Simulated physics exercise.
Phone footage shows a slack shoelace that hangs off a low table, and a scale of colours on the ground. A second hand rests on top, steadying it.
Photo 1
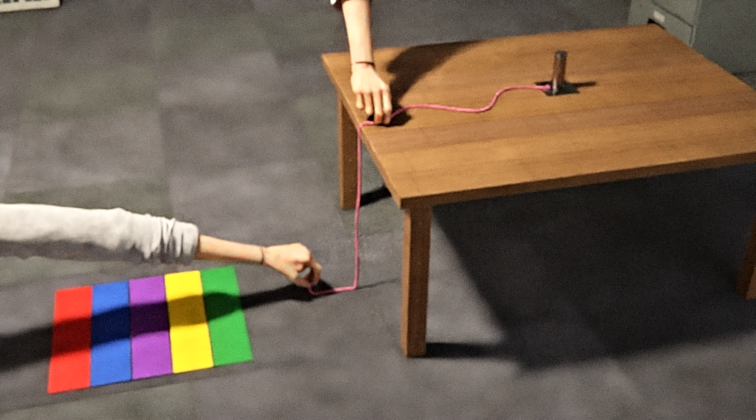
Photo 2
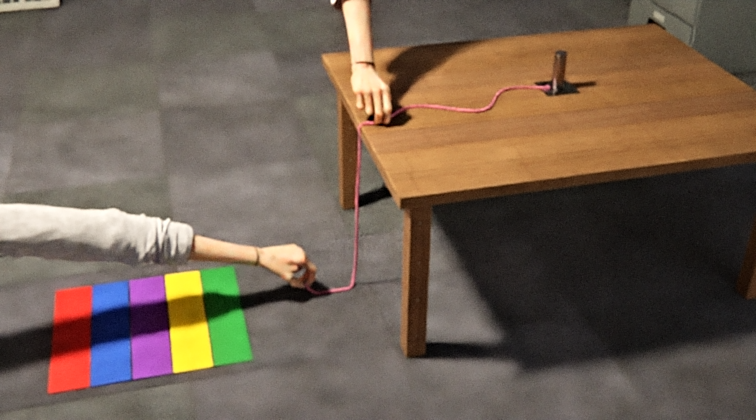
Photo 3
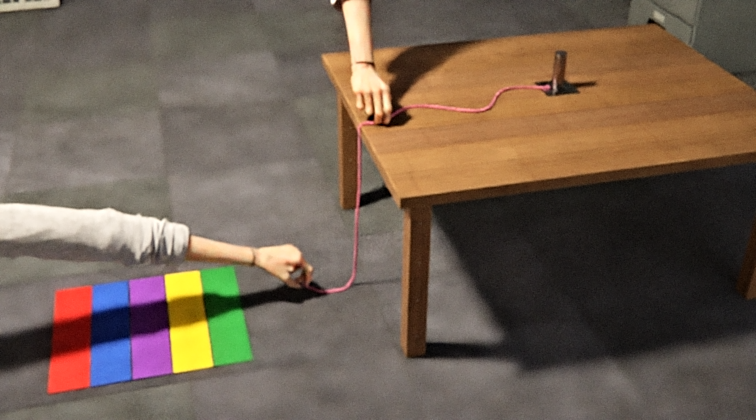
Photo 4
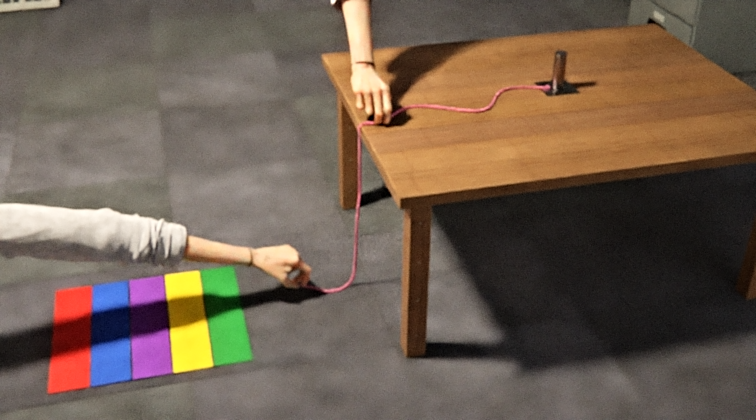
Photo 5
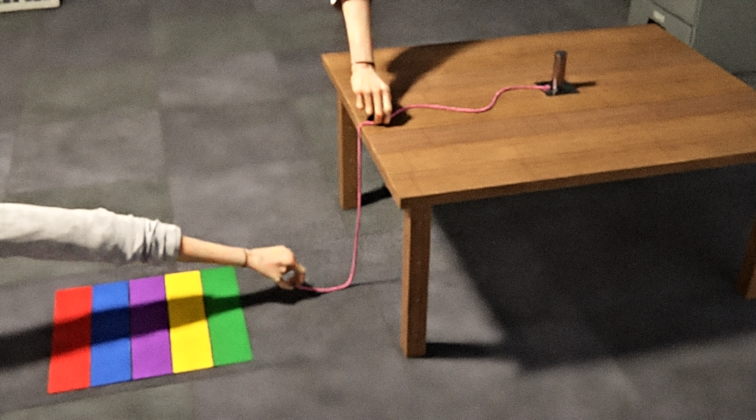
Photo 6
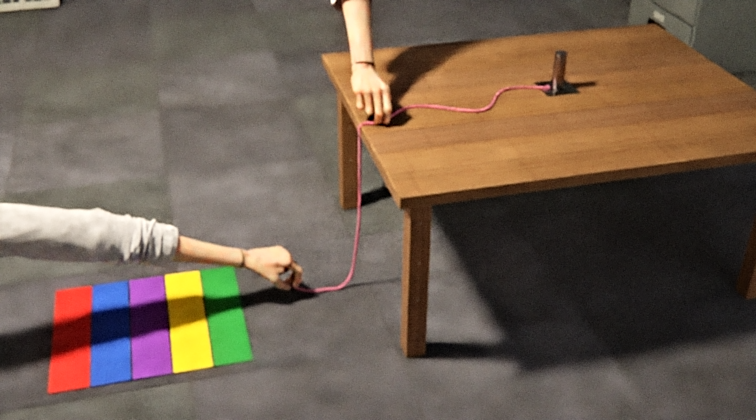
In the video, one hand rests on a pink shoelace at the edge of a low wooden table while another, near the floor, draws its hanging end slightly left beside a strip of coloured bands; little else moves.
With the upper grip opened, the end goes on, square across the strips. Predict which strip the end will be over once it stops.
I would say the purple strip.
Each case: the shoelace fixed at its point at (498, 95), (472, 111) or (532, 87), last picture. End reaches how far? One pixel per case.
Near (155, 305), then (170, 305), then (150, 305).
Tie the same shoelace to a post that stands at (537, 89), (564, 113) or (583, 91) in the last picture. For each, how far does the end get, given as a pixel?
About (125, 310), then (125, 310), then (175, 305).
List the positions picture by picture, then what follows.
End (310, 283); green (230, 344); yellow (191, 350); purple (151, 357); blue (111, 363); red (69, 370), in the first frame.
End (306, 284); shoelace through (512, 88) (476, 111) (400, 110) (360, 146) (357, 215) (354, 274), in the second frame.
End (302, 284), in the third frame.
End (300, 285); shoelace through (512, 88) (476, 111) (400, 110) (360, 146) (358, 215) (354, 274), in the fourth frame.
End (294, 285), in the fifth frame.
End (292, 286); shoelace through (512, 88) (476, 111) (400, 110) (360, 146) (359, 215) (351, 274), in the sixth frame.
A little later, end near (228, 295); over green.
Next, end near (178, 303); over yellow.
When it is tight, end near (147, 307); over purple. It gets as far as the purple strip.
